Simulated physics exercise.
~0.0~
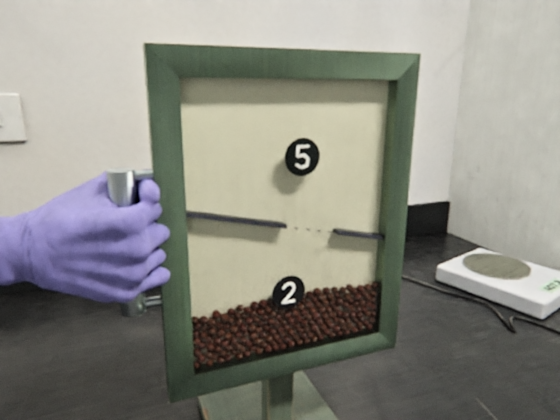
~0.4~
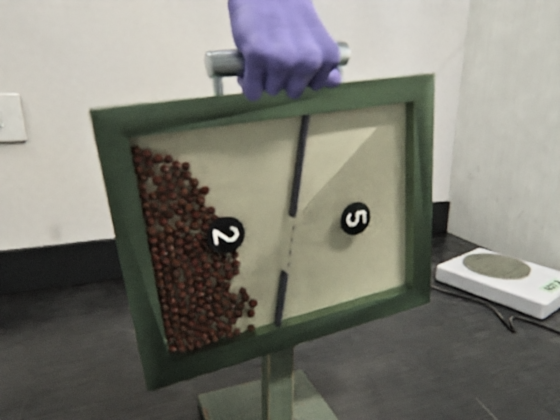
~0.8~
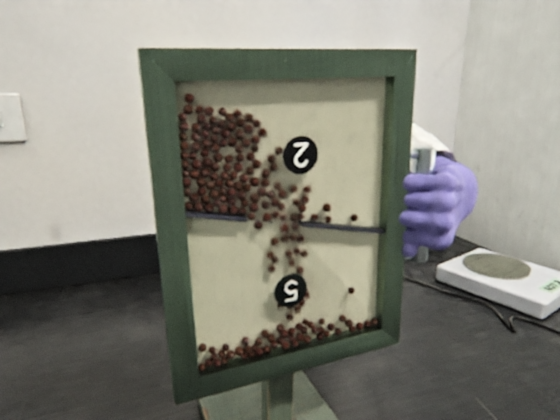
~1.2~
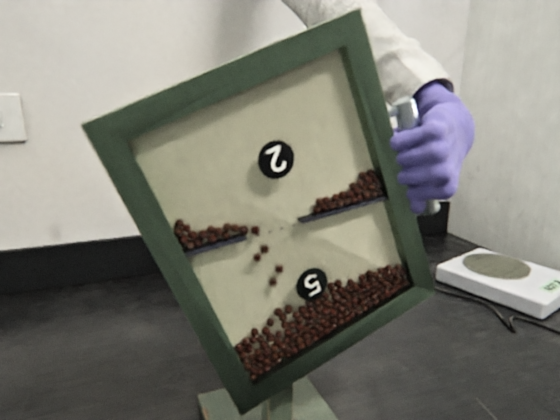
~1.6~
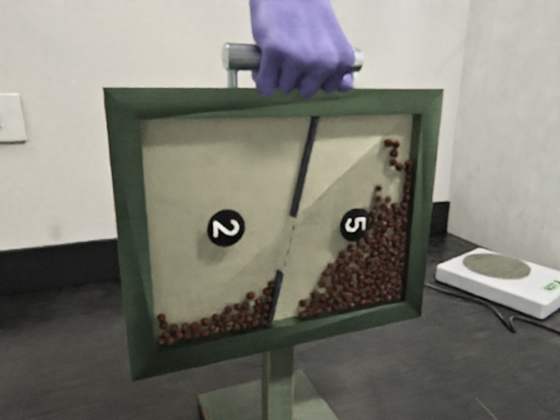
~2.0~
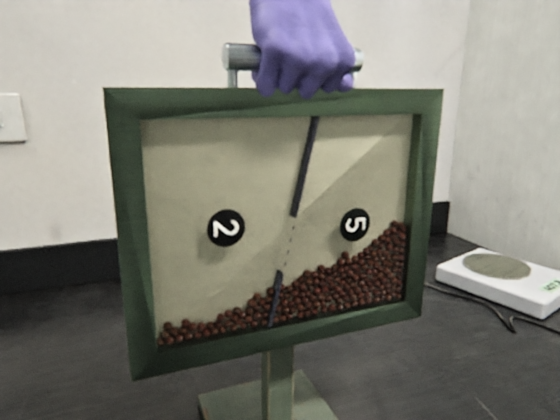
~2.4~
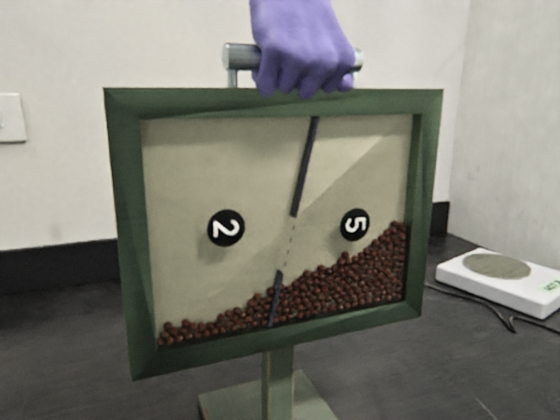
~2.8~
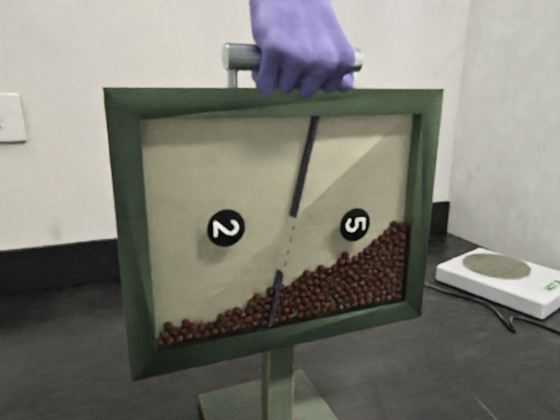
To begin with, a purple-gloved hand grips the handle of an upright green frame whose lower chamber, numbered two, holds all the dark wooden beads. The hand swings the case clockwise through a quarter turn, and the beads heap against the left side. It carries on until the case is upside down, and beads pour through the gap in the divider into chamber five. The hand then turns the case back to a quarter turn, and the beads slump into a slope. Finally everything rests still, with most beads in chamber five at right and a smaller part in chamber two.
